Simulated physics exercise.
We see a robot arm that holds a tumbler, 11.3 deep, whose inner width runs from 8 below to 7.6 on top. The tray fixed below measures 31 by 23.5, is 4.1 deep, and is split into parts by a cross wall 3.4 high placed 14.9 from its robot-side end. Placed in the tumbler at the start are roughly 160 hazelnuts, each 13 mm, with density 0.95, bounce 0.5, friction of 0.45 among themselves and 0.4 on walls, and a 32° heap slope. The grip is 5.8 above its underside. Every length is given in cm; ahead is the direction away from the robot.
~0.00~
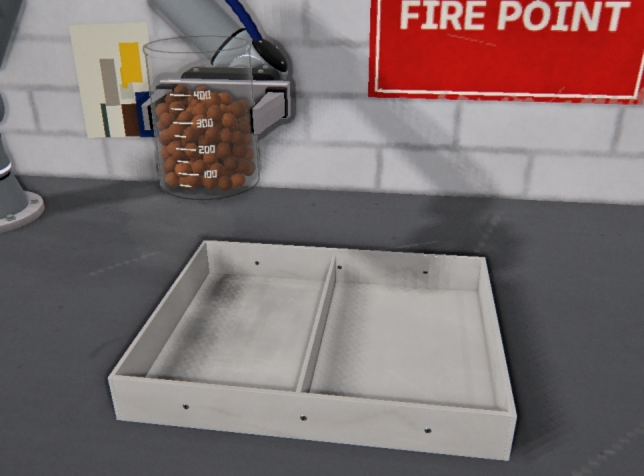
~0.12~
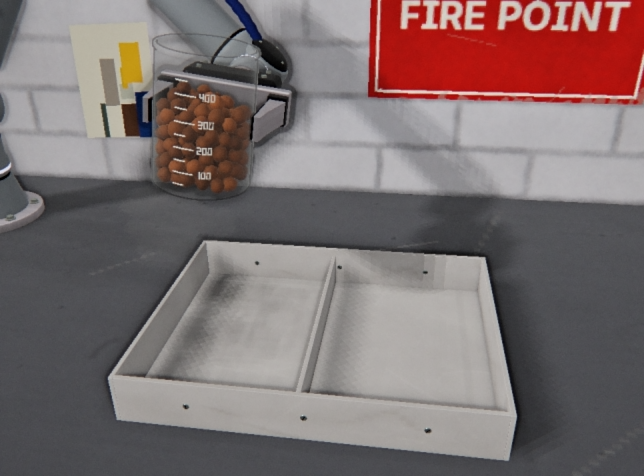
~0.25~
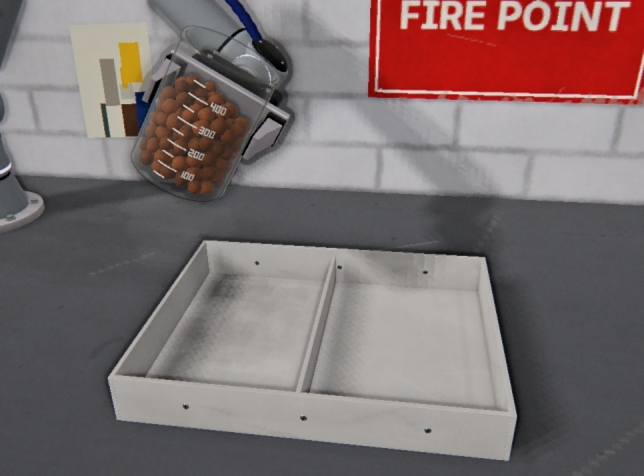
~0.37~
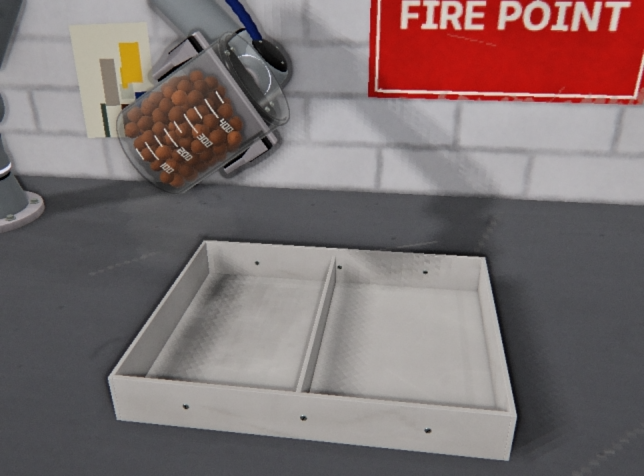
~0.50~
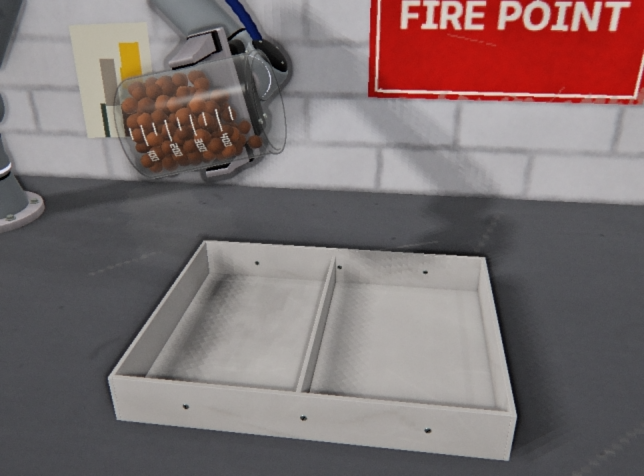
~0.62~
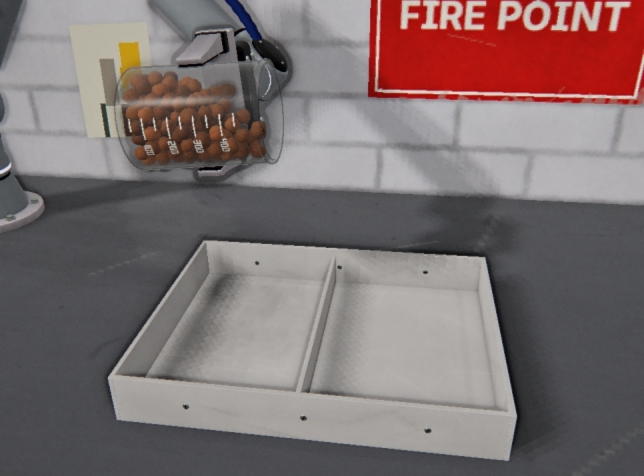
At the start, a robot arm holds a clear, marked beaker of round brown nuts upright near a white brick wall, behind an empty two-part tray. The arm then tilts the beaker steadily to the right until it lies nearly on its side, the nuts shifting along its lower side.
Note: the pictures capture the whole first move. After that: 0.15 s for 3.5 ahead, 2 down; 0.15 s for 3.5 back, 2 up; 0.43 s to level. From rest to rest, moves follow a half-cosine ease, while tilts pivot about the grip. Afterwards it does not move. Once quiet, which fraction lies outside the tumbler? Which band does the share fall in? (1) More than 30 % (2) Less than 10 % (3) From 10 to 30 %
Answer: 3.
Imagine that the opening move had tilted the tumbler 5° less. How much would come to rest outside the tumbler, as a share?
About 10 percent.
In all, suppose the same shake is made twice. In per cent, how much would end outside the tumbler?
Then roughly 25 percent.
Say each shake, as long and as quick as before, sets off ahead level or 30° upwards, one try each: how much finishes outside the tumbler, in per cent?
It comes to around 20 per cent on the first try and around 25 per cent on the second.
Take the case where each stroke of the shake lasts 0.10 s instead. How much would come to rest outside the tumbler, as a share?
Then about 25 per cent.
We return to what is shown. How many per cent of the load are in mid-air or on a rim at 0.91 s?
Around 9 per cent of the load.
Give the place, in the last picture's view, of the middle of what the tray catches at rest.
(356, 345).
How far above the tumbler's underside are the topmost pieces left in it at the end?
Around 7.5 centimetres above the underside.
After 0.91 s, tilted 85° forward, highest piece 24 above the table; 144 in the tumbler, 14 in flight or on a rim.
After 1.20 s, tilted 22° forward, highest piece 27 above the table; 136 in the tumbler, 14 in the far-side part, 7 in the robot-side part, 1 in flight or on a rim.
After 1.55 s, level, highest piece 24 above the table; 136 in the tumbler, 15 in the far-side part, 7 in the robot-side part.
After 2.60 s, level, highest piece 24 above the table; 136 in the tumbler, 15 in the far-side part, 7 in the robot-side part.
In the end, 136 in the tumbler, 15 in the far-side part, 7 in the robot-side part. That is 14 % outside the tumbler.
